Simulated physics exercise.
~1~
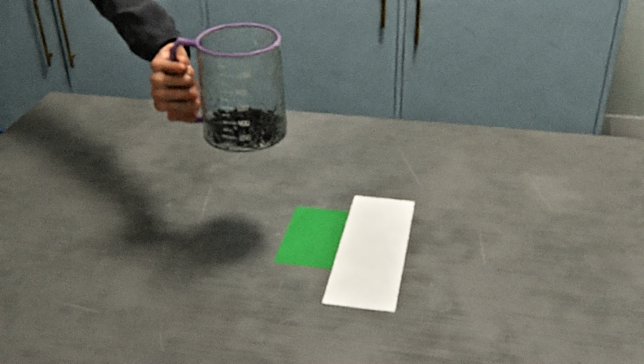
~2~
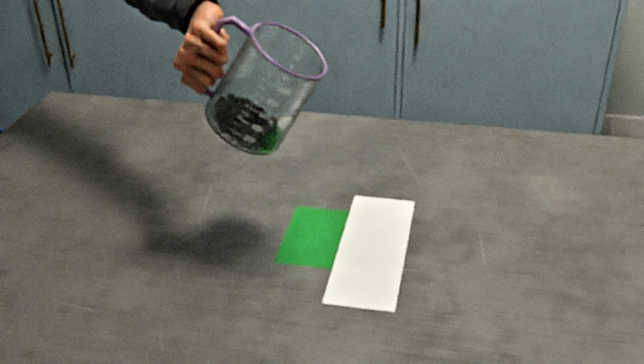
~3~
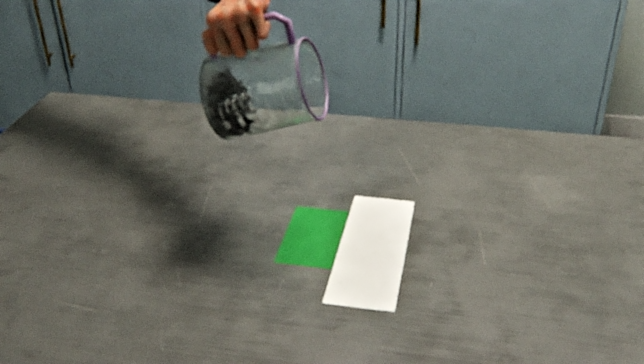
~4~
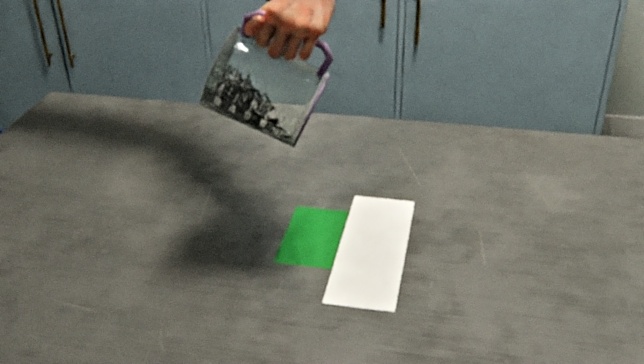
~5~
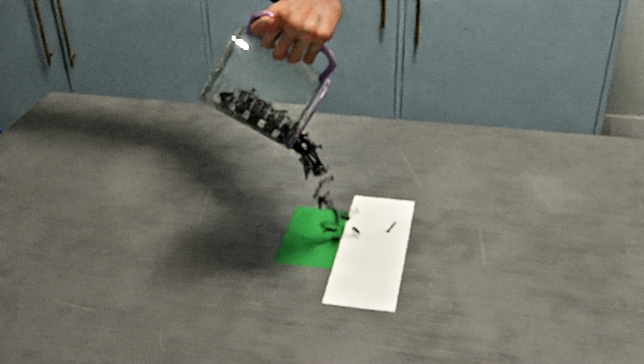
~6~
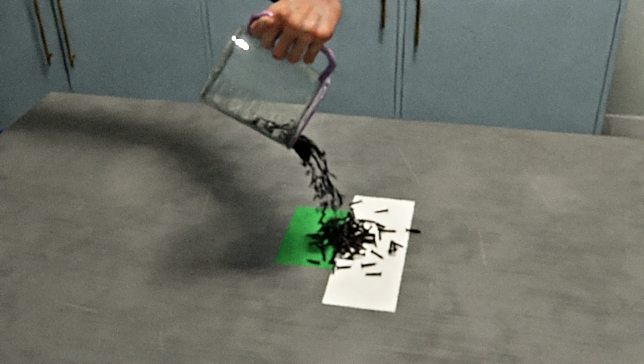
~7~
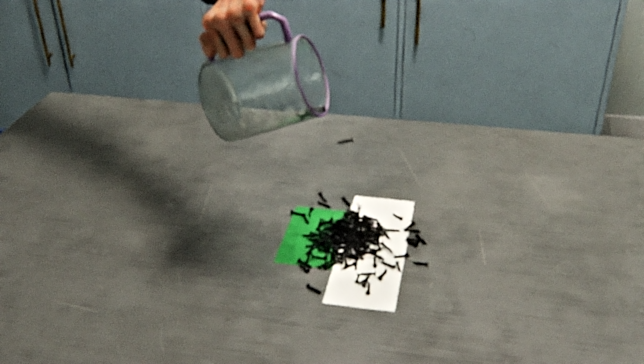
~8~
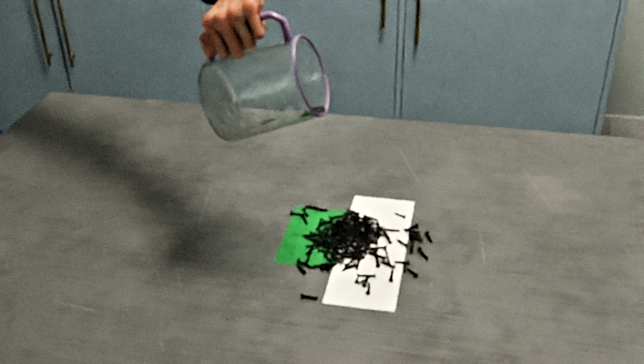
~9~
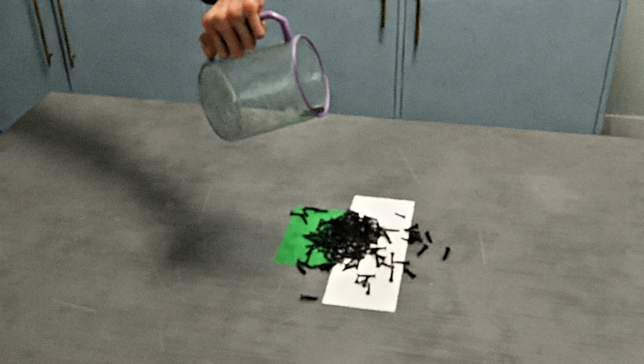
On a gray table, a hand tips a jug, spilling black screws across green and white mats.
